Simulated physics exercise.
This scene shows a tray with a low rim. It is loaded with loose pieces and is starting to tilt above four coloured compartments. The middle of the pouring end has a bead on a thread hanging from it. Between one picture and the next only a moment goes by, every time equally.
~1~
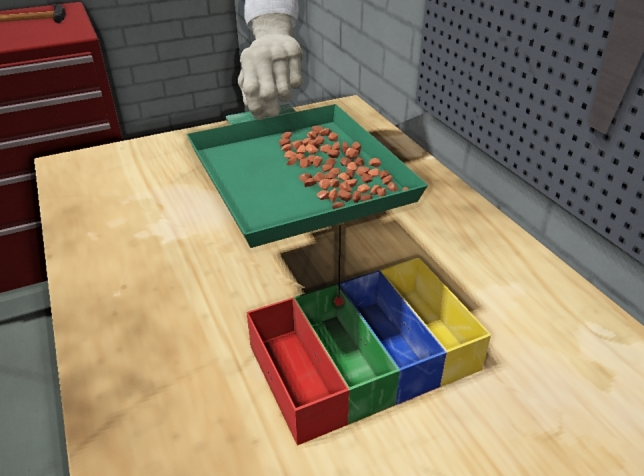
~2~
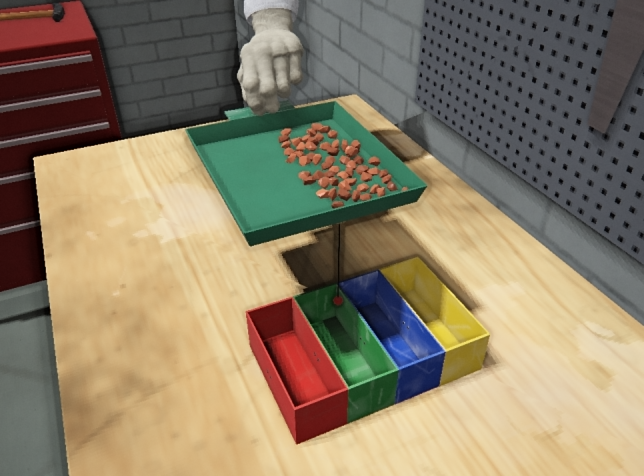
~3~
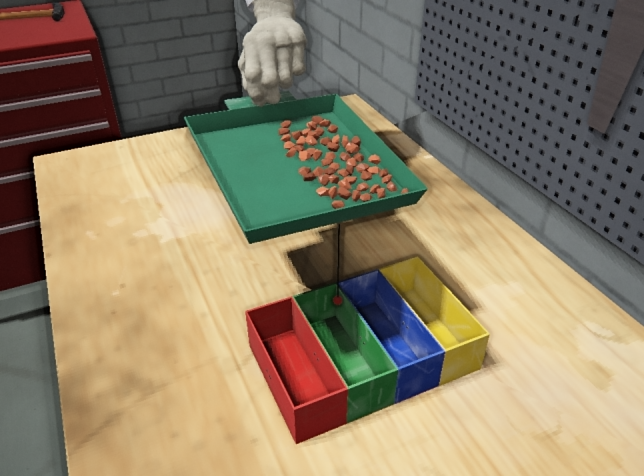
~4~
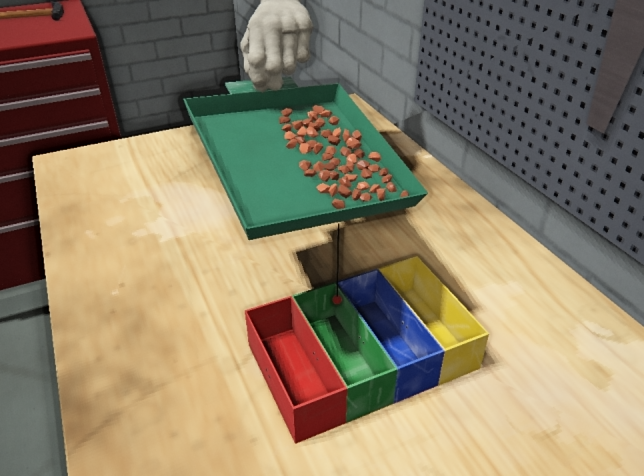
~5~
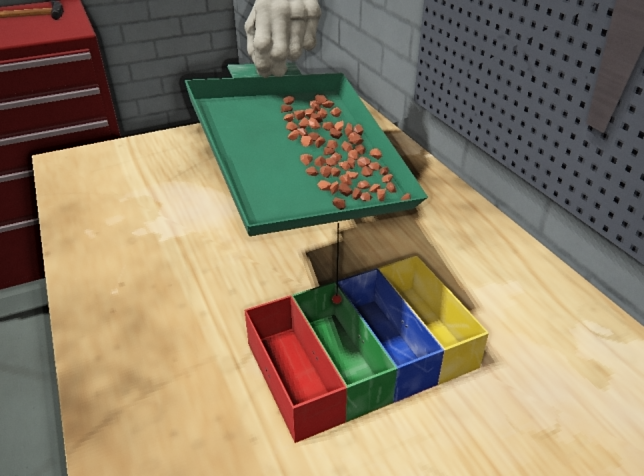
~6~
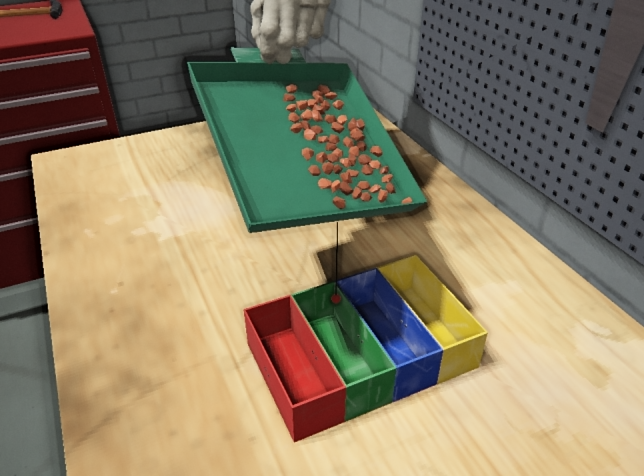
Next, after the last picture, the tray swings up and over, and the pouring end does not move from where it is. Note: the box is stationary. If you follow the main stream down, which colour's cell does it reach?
It reaches the yellow cell.
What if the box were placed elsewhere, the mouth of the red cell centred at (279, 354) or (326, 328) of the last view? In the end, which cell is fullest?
In the first case it's the yellow cell, in the second it's blue.
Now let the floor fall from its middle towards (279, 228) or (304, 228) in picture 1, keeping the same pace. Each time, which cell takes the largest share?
Try 1 - the cell in red; try 2 - the red cell.
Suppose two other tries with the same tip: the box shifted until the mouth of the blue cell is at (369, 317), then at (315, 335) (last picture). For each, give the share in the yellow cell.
You'd end up with around 90 per cent and then around 0 per cent.
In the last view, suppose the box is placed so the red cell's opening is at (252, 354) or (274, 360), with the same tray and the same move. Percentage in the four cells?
Some 50 percent, followed by some 90 percent.
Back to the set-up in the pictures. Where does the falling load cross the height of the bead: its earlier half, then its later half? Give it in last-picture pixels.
Initially about (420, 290); subsequently about (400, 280).
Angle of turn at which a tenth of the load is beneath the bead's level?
The angle is roughly 85° at that point.
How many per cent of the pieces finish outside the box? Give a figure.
I'd put it at about 0 percent.
Soon, tray tipped steeply; all on the tray.
A while on, tray tipped past a quarter turn; about a quarter on the tray; about half in the yellow cell; a small part in the blue cell; a small part falling or outside the box.
Towards the end, tray tipped past a quarter turn; most in the yellow cell; about a quarter in the blue cell.
Finally, tray tipped past a quarter turn; most in the yellow cell; about a quarter in the blue cell; none in the red cell; none in the green cell.
